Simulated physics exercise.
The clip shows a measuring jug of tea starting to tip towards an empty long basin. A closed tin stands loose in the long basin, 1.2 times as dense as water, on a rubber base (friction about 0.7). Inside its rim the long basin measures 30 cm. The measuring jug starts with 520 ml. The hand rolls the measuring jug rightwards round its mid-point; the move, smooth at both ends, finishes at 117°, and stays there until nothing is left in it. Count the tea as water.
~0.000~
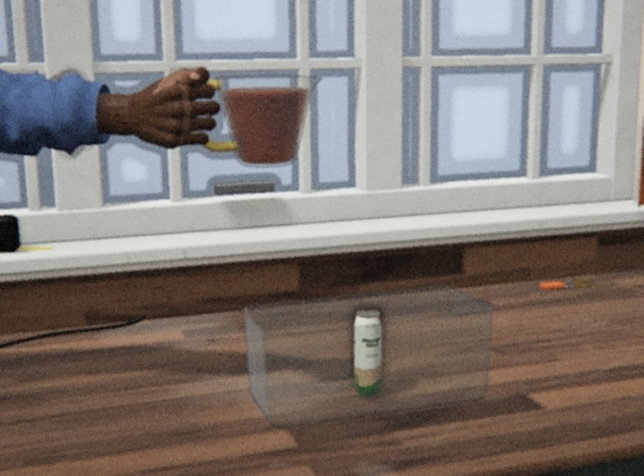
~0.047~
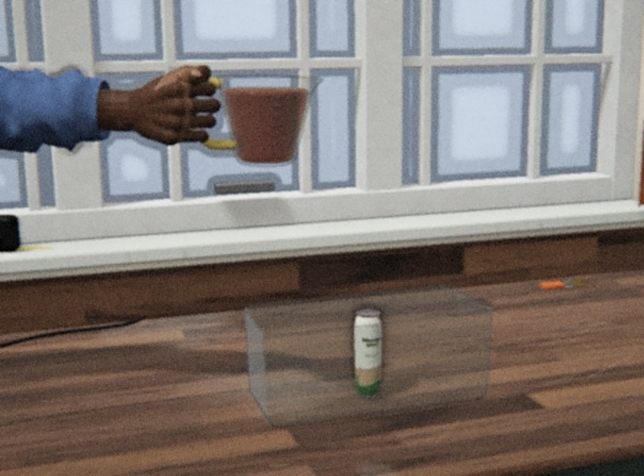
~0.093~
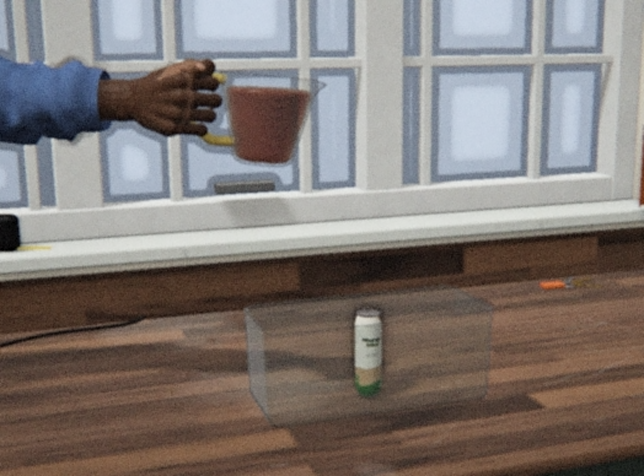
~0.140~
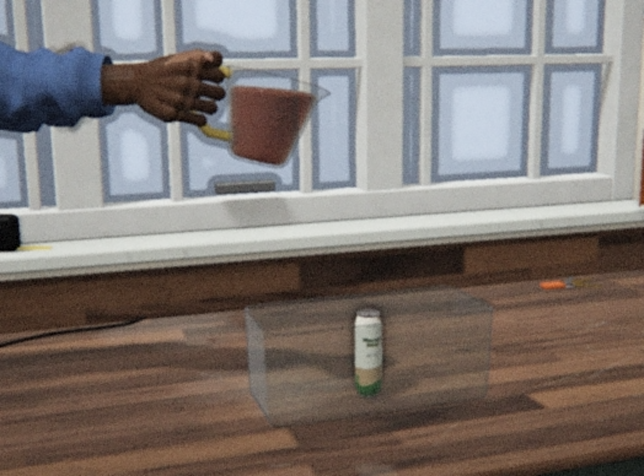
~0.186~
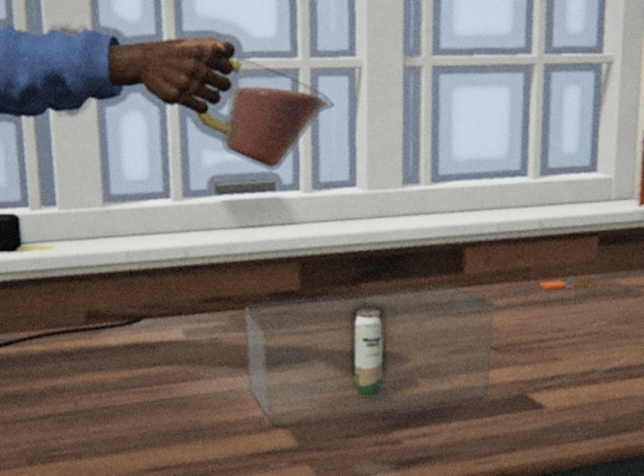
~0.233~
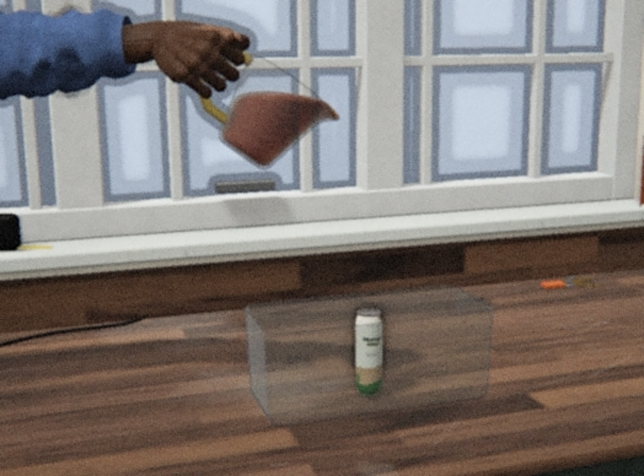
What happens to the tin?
It falls.
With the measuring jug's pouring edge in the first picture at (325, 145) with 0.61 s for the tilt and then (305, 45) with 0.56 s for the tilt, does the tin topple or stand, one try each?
First it stays up; then it goes over.
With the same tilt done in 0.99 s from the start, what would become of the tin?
The tin keeps standing.
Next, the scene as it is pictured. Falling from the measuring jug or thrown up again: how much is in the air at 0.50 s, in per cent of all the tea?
About 54 per cent.
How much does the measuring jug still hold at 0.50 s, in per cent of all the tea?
About 28 per cent.
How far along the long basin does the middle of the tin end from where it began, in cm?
About 9.0 cm.
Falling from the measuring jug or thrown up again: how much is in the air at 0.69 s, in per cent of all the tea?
Near 16 in a hundred.
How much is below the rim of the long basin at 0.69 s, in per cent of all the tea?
About 84 per cent.
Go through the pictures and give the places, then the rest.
In the first frame, tilt 0°; pouring edge (322, 77); surface from (221, 91) to (307, 89); the long basin's rim runs from (254, 322) to (472, 299); the tin's top is at (368, 317).
In the second frame, tilt 2°; pouring edge (323, 79); surface from (222, 89) to (308, 89).
In the third frame, tilt 7°; pouring edge (327, 84); surface from (225, 88) to (310, 91).
In the fourth frame, tilt 15°; pouring edge (331, 93); surface from (229, 86) to (315, 94).
In the fifth frame, tilt 25°; pouring edge (334, 105); surface from (234, 91) to (323, 99).
In the sixth frame, tilt 37°; pouring edge (335, 120); surface from (234, 101) to (325, 110); 3 per cent is over the edge.
Then, 0.50 s in, the tilt is 107° and 27 per cent is still to pour; the tin stands where it began.
Then, 0.69 s in, the tilt is 117° and 1 per cent is still to pour; the tin stands where it began.
Then, 0.89 s in, the tilt is 117° and 0 per cent is still to pour; the tin leans 18°.
Then, 1.11 s in, the tilt is 117° and 0 per cent is still to pour; the tin lies on its side.
Finally, the tin lies on its side.
